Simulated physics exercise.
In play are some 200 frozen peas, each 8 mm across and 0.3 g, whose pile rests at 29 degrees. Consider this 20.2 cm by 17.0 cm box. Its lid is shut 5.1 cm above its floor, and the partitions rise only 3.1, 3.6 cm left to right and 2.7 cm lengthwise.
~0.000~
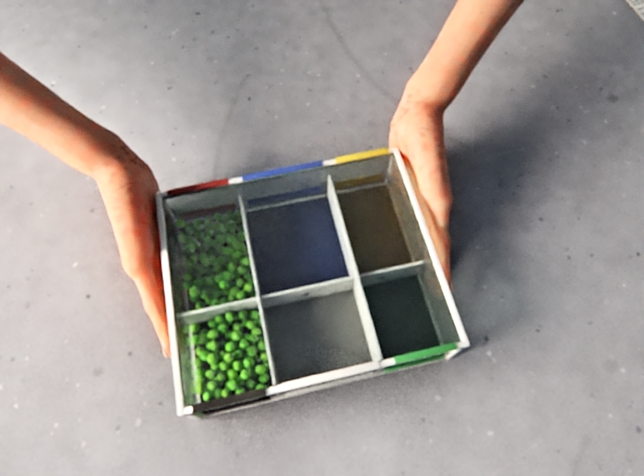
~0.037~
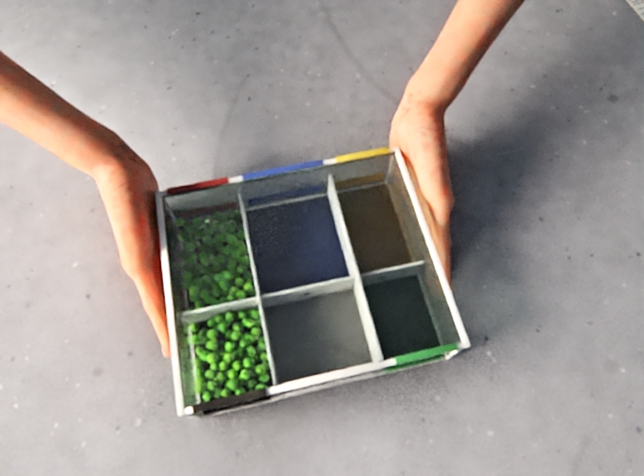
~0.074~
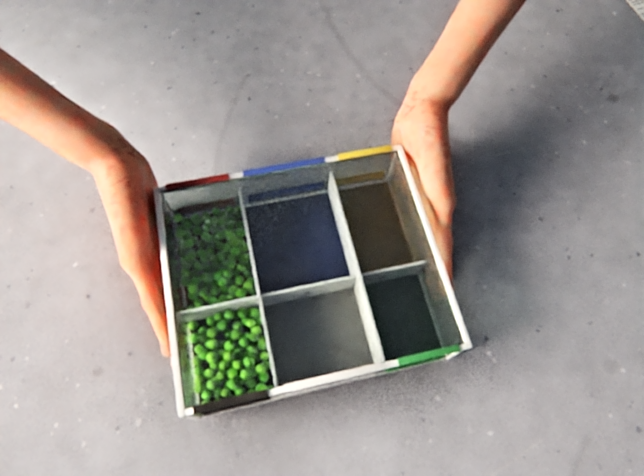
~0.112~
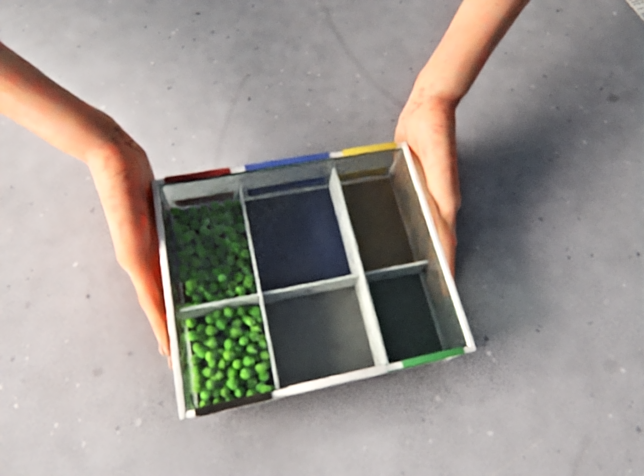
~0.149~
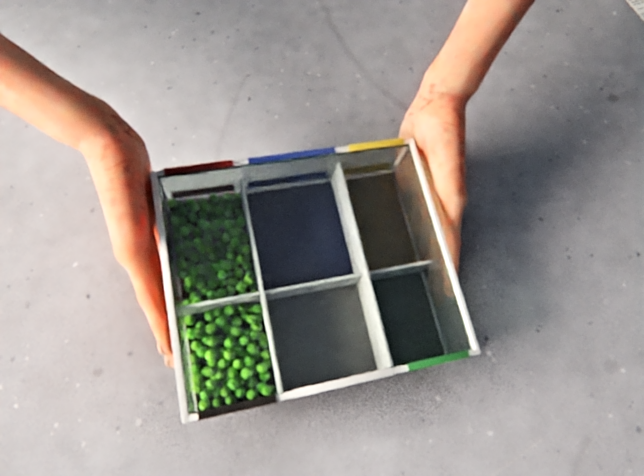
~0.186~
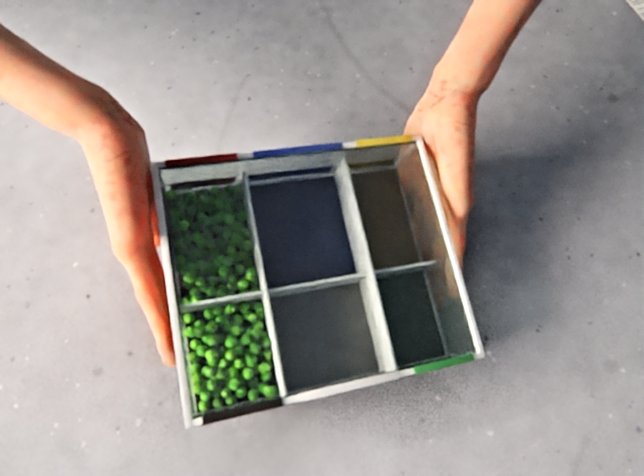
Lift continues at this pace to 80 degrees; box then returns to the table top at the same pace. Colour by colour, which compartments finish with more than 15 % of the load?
Red: Yes, blue: No, green: No, yellow: No, white: Yes, black: Yes.
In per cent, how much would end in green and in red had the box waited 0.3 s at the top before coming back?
In per cent: Green 10; red 20.
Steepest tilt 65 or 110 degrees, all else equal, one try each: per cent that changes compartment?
Roughly 10 percent, then roughly 80 percent.
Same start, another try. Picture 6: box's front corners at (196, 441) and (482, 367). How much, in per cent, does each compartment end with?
Per cent at the finish: Red 15, blue 0, green 0, yellow 0, white 35, black 50.
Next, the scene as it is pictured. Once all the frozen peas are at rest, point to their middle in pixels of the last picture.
Resting centre estimate: Around (265, 361).
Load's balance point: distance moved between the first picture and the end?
Around 6.0 centimetres, start to finish.
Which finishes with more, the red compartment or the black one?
Black.
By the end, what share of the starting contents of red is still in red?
About 40 per cent.
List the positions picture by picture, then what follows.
The first picture shows box tilt 0 degrees, front corners at (184, 408) and (462, 342); red 55 %, black 45 %.
The second picture shows box tilt 1 degrees, front corners at (185, 409) and (463, 343).
The third picture shows box tilt 3 degrees, front corners at (185, 410) and (465, 344).
The fourth picture shows box tilt 6 degrees, front corners at (186, 412) and (469, 346), lowest corner right front.
The fifth picture shows box tilt 10 degrees, front corners at (189, 415) and (473, 350), lowest corner right front.
The sixth picture shows box tilt 14 degrees, front corners at (192, 419) and (478, 353), lowest corner right front; red 55 %, black 45 %. The box's pace is about 110 degrees a second.
Then, at 0.86 s, tilt 80 degrees; red 50 %, white 5 %, black 45 %.
After 1.32 s, tilt 35 degrees; red 25 %, green 5 %, white 35 %, black 40 %.
After 1.84 s, tilt 0 degrees; red 25 %, green 5 %, white 35 %, black 40 %.
In the end, at 2.3 s, red 25 %, blue 0 %, green 5 %, yellow 0 %, white 35 %, black 40 %.
